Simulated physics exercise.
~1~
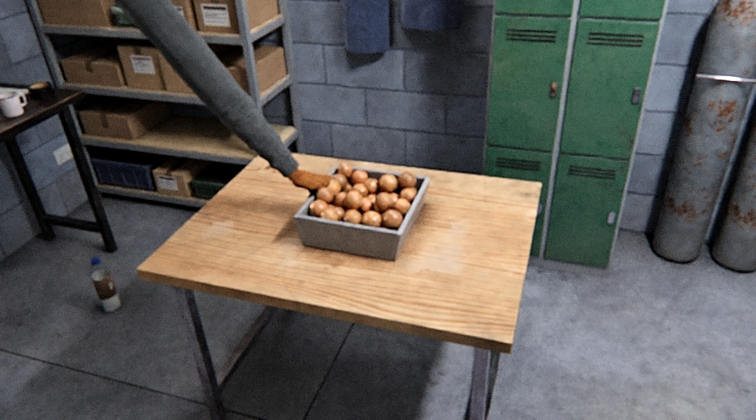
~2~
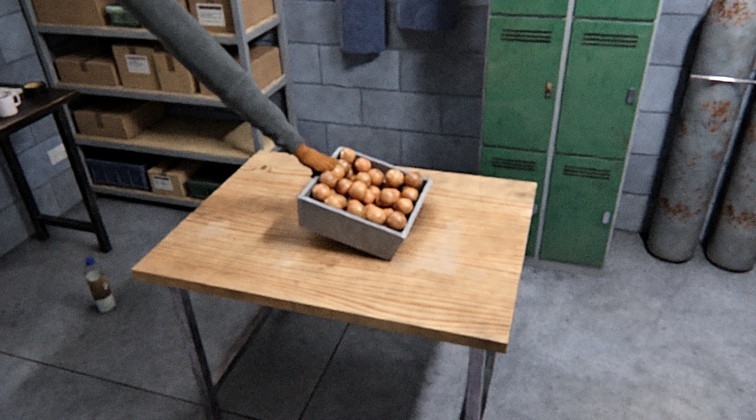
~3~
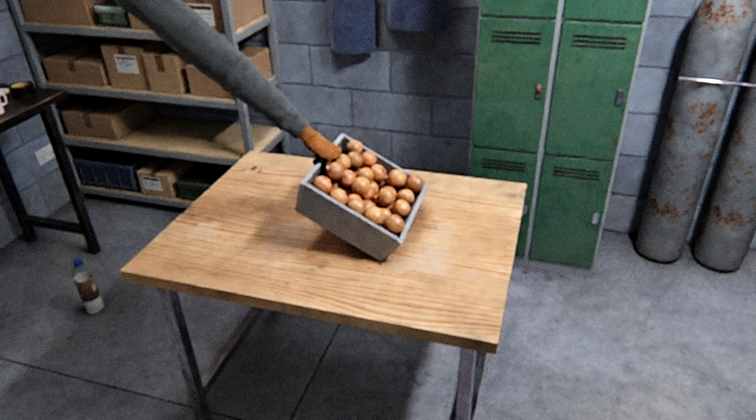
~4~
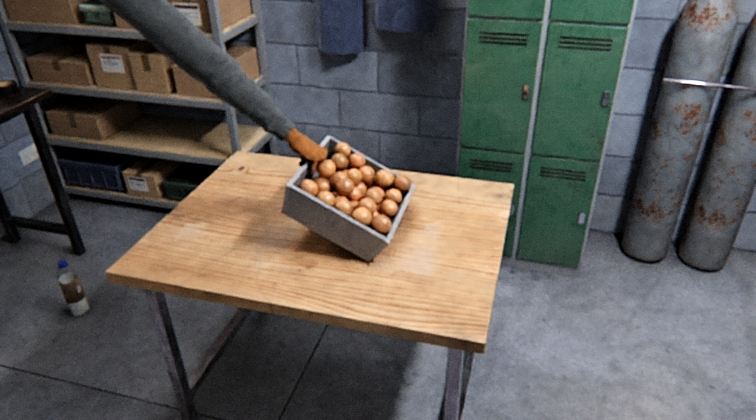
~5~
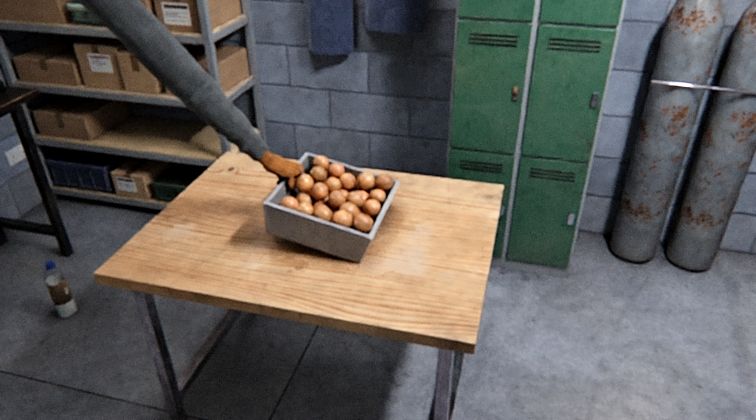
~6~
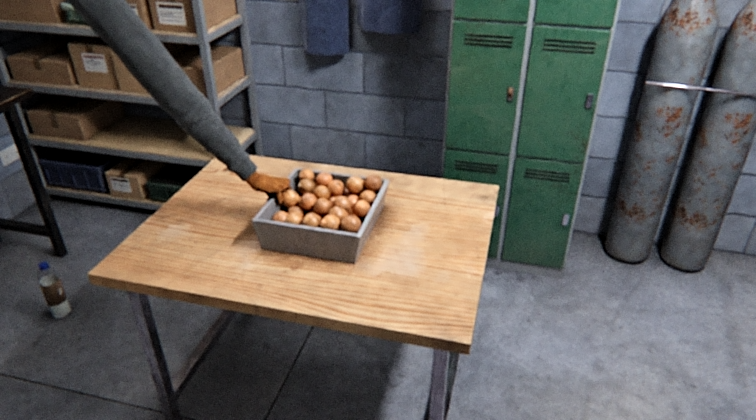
An arm in a grey sleeve and brown glove lifted the left end of a grey crate full of onions on a wooden table, tilting it to the right, then lowered it flat again with all the onions still inside.
